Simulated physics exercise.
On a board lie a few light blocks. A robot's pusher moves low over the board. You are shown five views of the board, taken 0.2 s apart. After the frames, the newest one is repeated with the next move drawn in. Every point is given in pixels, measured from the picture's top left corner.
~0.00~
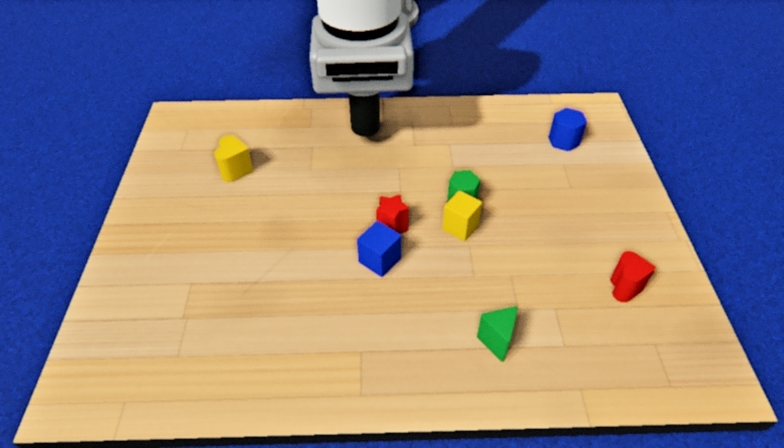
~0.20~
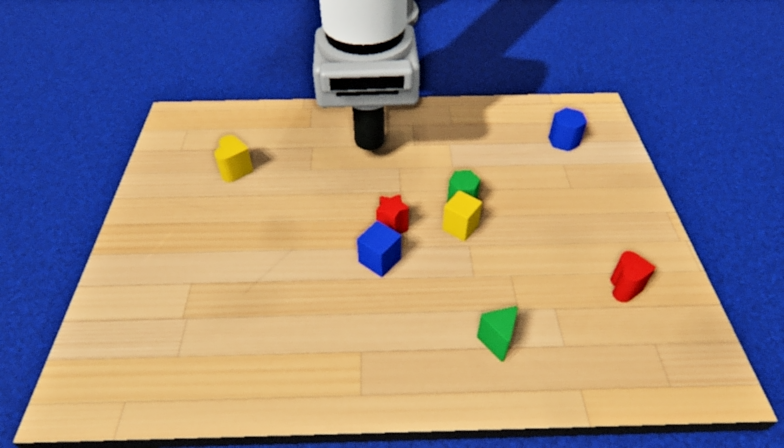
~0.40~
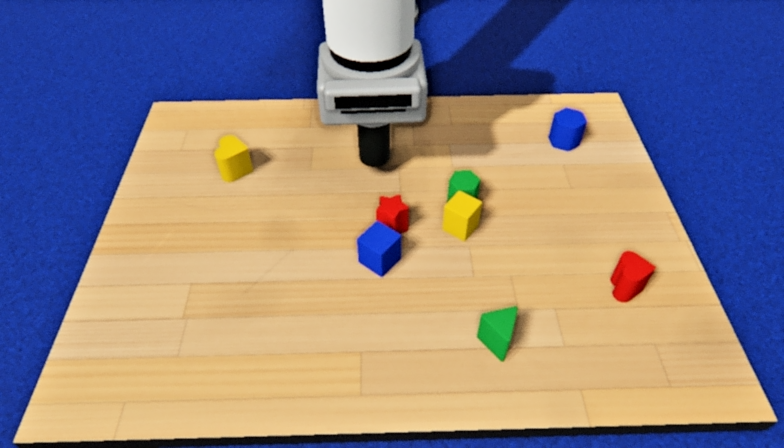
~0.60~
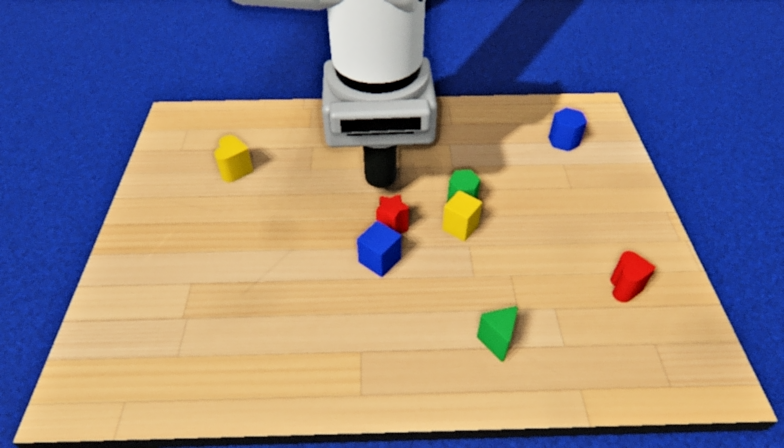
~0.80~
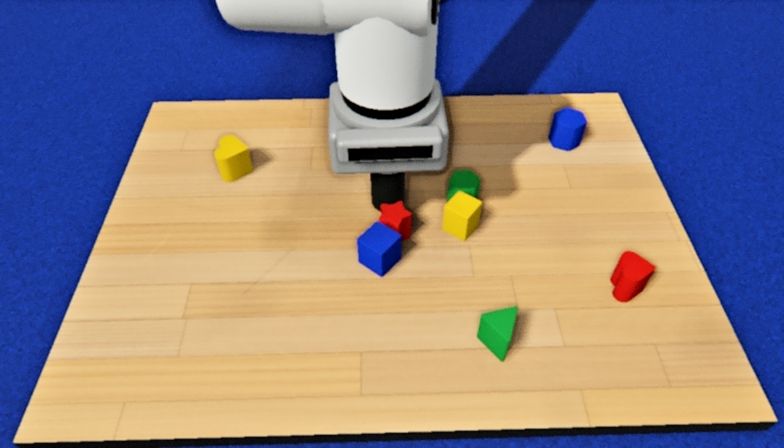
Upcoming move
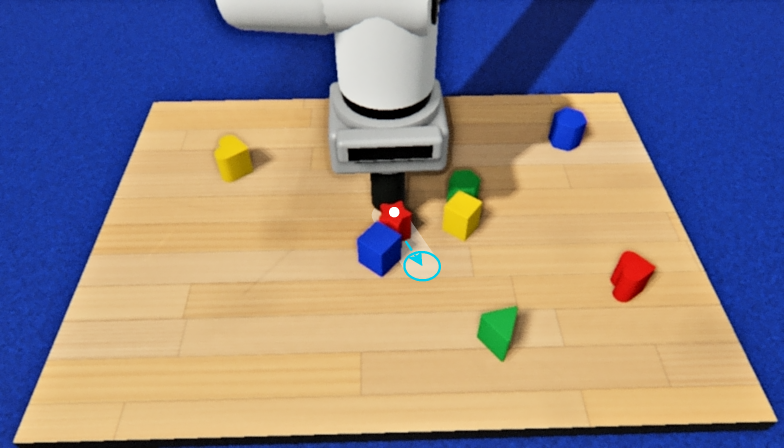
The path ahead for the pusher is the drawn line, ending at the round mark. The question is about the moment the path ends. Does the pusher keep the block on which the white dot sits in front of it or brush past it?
It stays ahead.
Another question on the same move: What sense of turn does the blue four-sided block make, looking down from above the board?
The turn is clockwise.
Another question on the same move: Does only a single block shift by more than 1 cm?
No
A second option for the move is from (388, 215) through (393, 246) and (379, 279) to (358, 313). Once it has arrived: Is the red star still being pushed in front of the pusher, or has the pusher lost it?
The red star is left behind or beside.
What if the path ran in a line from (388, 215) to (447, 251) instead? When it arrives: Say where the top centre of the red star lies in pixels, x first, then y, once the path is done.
So, by the moment the path ends, you'll find the top centre of the red star at (414, 236).
Drawn move, in a line from (388, 215) to (422, 266); the dot is on the red star.
The first path, step by step. Halfway along, pusher at (405, 228); blue four-sided block at (376, 249), turned 15° clockwise; red star at (410, 240).
At the end, pusher at (423, 254); blue four-sided block at (376, 249), turned 20° clockwise; red star at (425, 268); yellow four-sided block still.
